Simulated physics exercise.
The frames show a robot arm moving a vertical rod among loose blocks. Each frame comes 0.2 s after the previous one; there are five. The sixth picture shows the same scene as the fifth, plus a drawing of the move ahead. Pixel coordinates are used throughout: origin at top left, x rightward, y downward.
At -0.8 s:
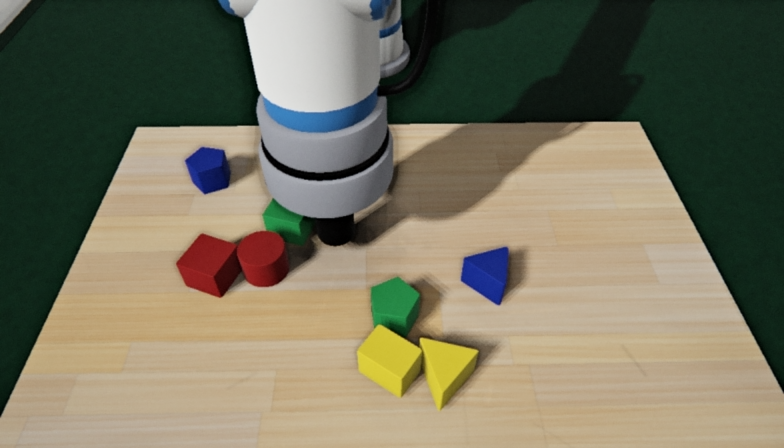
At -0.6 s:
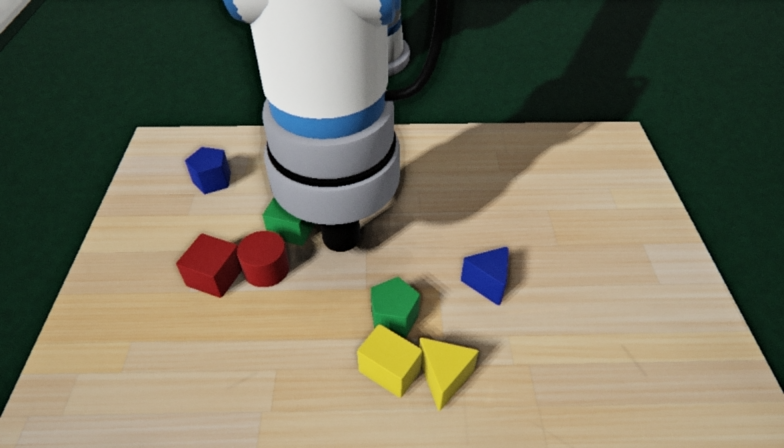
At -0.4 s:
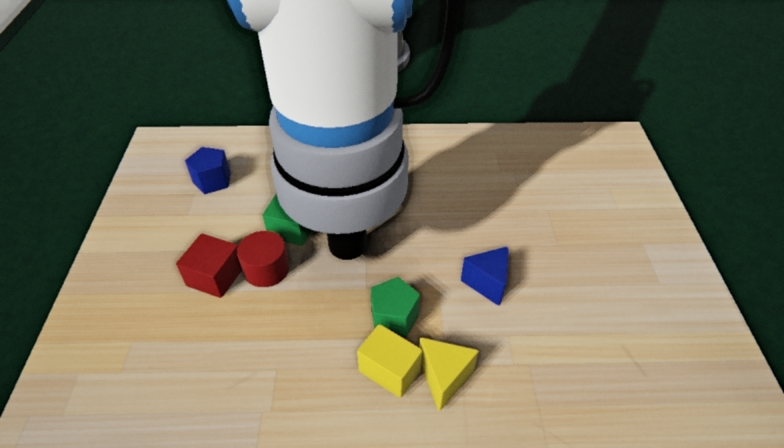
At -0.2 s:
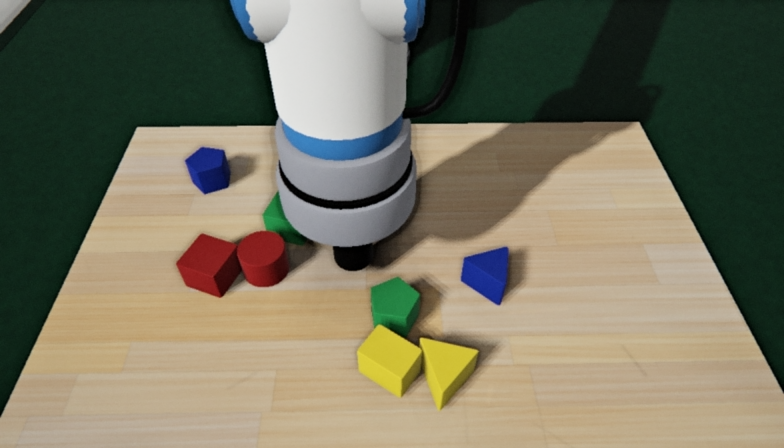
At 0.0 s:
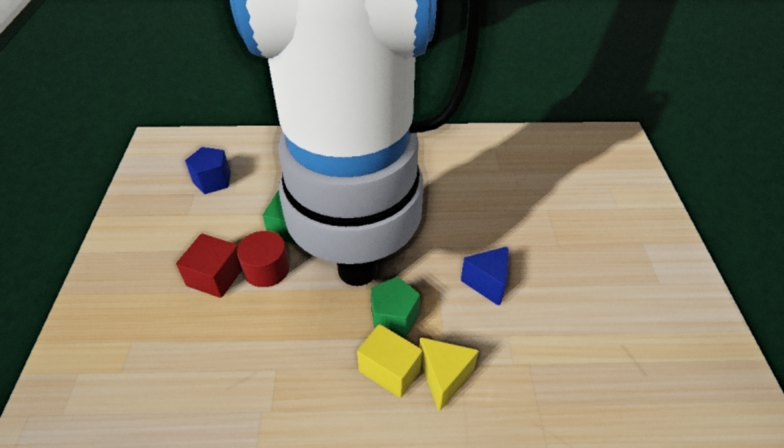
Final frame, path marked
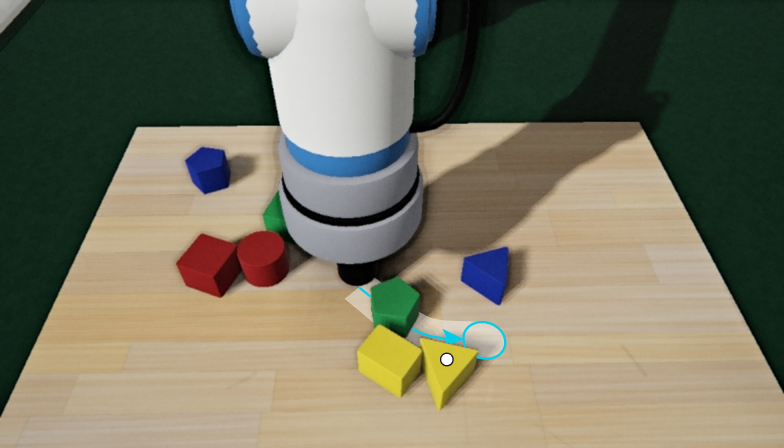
A white robot arm with grey and blue bands reaches over a pale wooden table against a dark green background, seen from above at a fixed angle. Red, green and blue blocks lie around its black rod, with a yellow block and yellow triangle nearer the viewer. The arm moves the rod slightly right and toward the viewer, nearing the green pentagonal block, while the blocks stay still.
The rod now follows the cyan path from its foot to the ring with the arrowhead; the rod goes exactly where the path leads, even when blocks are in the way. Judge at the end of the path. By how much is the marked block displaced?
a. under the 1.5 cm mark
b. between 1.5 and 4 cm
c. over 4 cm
My pick is b.
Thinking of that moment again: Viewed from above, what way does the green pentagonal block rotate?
It twists with the clock when seen from above.
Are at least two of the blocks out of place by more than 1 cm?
Yes, I think so.
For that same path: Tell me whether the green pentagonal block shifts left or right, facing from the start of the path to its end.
To the path's right.
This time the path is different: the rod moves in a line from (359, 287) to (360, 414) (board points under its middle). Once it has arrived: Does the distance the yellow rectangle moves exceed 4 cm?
Yes, that is how it ends up.
The line goes from (359, 287) over (393, 314) and (434, 337) to (484, 340); the dot is on the yellow triangular block.
What follows on the original path. One third of the way, rod at (394, 300); green pentagonal block at (428, 319), turned 10° anticlockwise.
Two thirds of the way, rod at (439, 323); green pentagonal block at (473, 347); yellow triangular block at (466, 385).
At the end, rod at (488, 325); yellow rectangle unmoved; green pentagonal block at (508, 359), turned 25° clockwise; yellow triangular block at (469, 388).
